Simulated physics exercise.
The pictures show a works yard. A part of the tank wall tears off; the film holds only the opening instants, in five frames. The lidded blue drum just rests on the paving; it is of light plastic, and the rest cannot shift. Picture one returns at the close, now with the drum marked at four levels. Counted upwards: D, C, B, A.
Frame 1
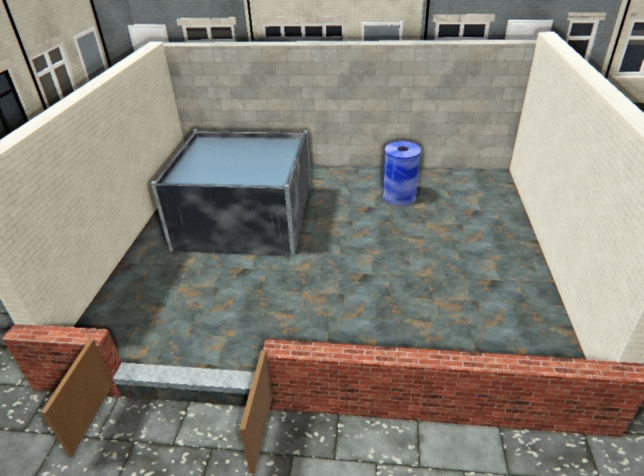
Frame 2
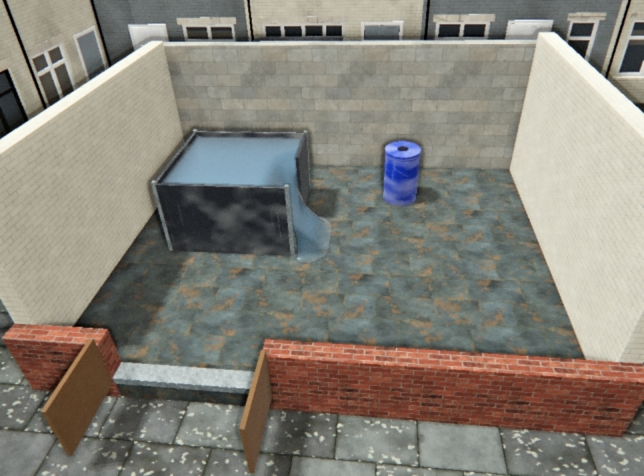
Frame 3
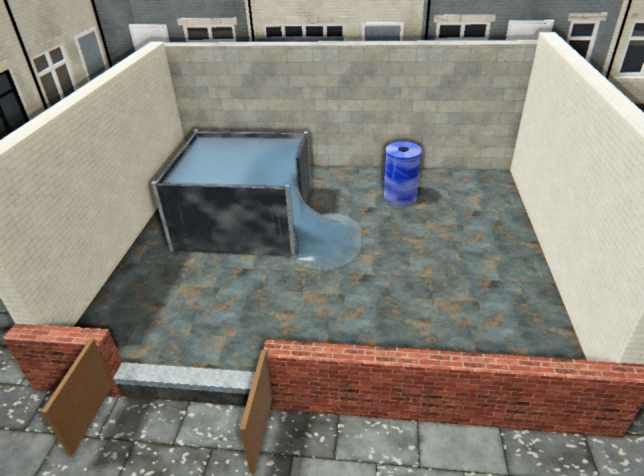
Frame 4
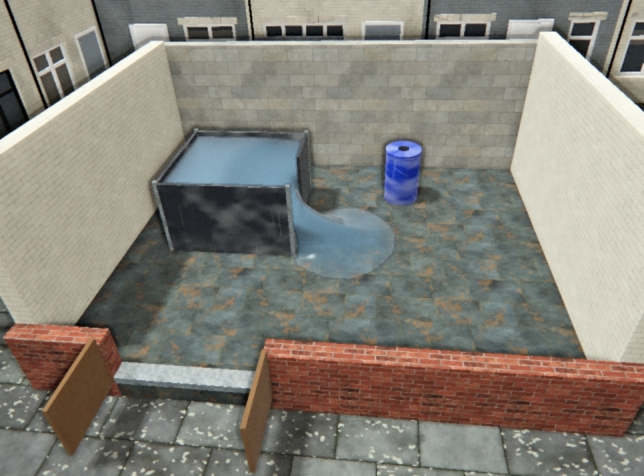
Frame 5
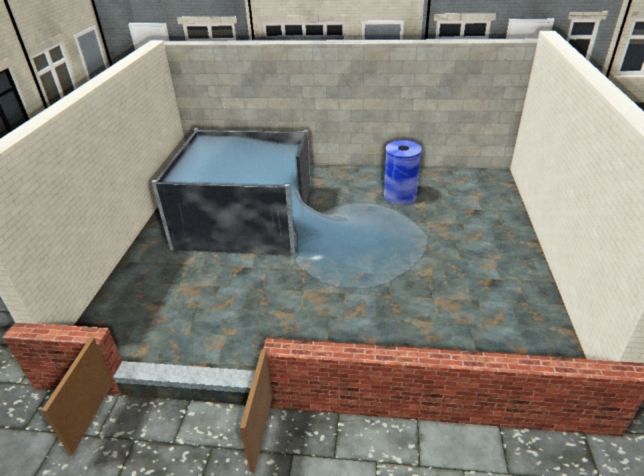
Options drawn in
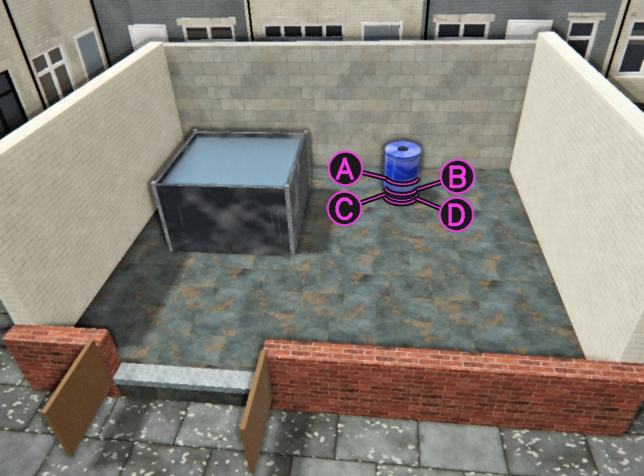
The video shows a walled yard with a blue drum, an open gate and a full tank, from whose right side water pours onto the paved ground, spreading outward in a widening rounded pool while the drum stays still.
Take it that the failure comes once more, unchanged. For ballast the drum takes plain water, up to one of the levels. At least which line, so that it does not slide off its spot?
I would pick line B.
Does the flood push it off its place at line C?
Yes, that goes wrong.
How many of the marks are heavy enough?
Two of the four.
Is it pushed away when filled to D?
Yes.
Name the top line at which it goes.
The answer is C.
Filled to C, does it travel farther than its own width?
No, it does not.
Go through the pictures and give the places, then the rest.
The first frame shows lid of the blue drum at (403, 149); tank full, its middle at (237, 161); open gate at (186, 338).
In the second frame, 2 % of the ground under water, its edge towards the drum at (320, 218).
In the third frame, 4 % of the ground under water, its edge towards the drum at (347, 217).
In the fourth frame, 7 % of the ground under water, its edge towards the drum at (367, 213).
The fifth frame shows lid of the blue drum at (404, 148); 11 % of the ground under water, its edge towards the drum at (386, 209).
In magenta, A at (401, 184); B at (401, 194); C at (400, 200); D at (400, 203); from the bottom up D, C, B, A.
Choosing A, it does not move.
Choosing B, it does not move.
Choosing C, it is pushed about half its own width away.
Choosing D, it is pushed about twice its own width away.
